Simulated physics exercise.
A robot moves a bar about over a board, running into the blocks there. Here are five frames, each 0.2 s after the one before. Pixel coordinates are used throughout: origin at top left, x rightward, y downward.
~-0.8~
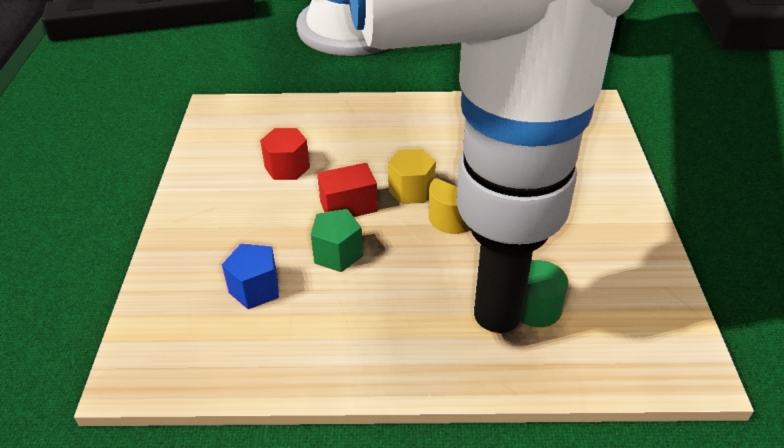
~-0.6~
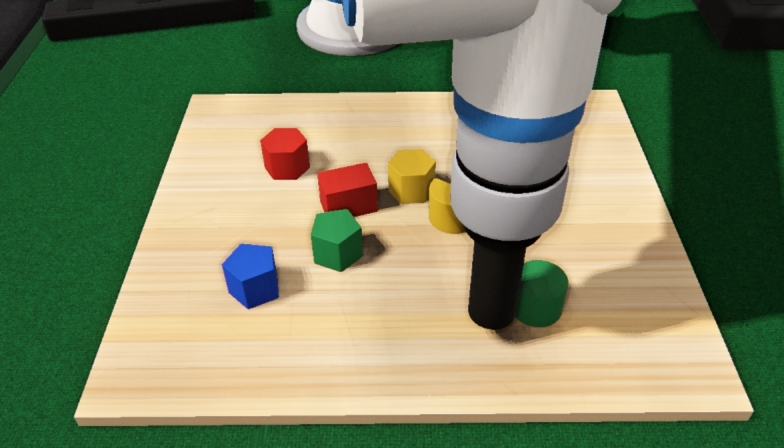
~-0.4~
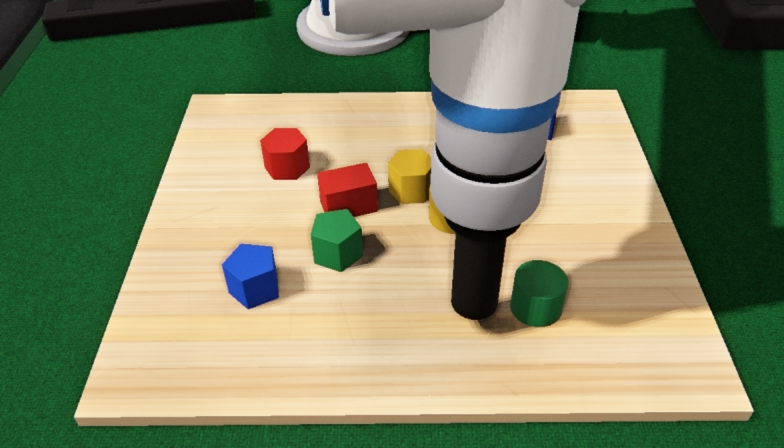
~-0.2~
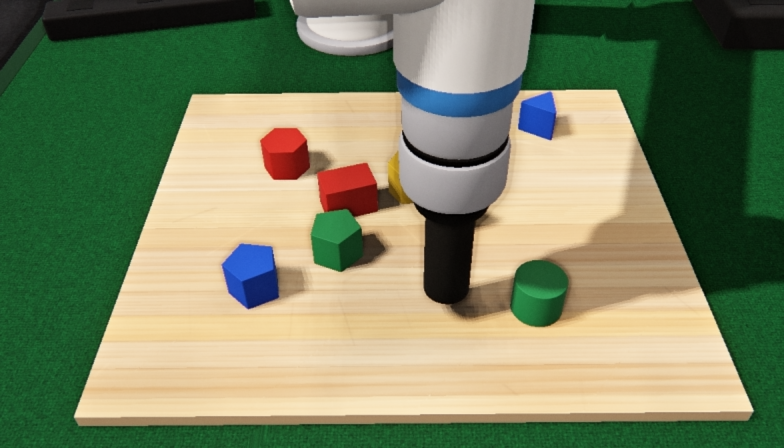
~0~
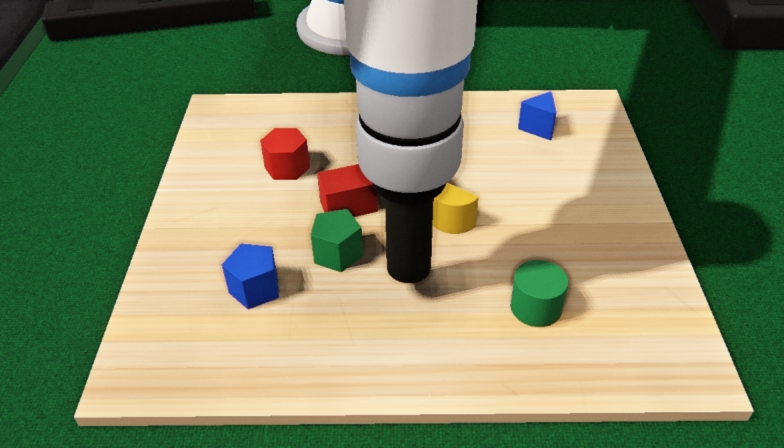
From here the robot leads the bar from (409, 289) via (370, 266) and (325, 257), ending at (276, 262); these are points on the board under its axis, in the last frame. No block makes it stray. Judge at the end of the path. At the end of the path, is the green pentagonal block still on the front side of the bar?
I'd say no.
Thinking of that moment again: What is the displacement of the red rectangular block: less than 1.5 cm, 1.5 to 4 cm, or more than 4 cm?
Short, under 1.5 cm.
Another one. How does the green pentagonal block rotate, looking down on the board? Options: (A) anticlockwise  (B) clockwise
My pick is B.
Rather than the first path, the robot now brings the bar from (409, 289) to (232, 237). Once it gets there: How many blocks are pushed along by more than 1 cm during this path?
Blocks that move over 1 cm: One.
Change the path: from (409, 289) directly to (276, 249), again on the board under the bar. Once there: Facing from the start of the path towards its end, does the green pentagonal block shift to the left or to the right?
Rightward.
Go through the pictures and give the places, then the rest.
The first frame shows lower end of the bar (498, 315), tops of blocks, blue pentagonal block (250, 260), green pentagonal block (335, 225), red rectangular block (347, 178).
The second frame shows bar (492, 312), blocks as before.
The third frame shows bar (474, 303), blocks as before.
The fourth frame shows bar (446, 288), blocks as before.
The fifth frame shows bar (409, 268), blue pentagonal block (250, 260), green pentagonal block (335, 225), red rectangular block (347, 178).
On the path given first. One third of the way, bar (369, 245); green pentagonal block (331, 223).
Two thirds of the way, bar (321, 236); green pentagonal block (290, 210).
At the end, bar (272, 241); blue pentagonal block (248, 263); green pentagonal block (270, 205), turned 35° clockwise; red rectangular block not moved.
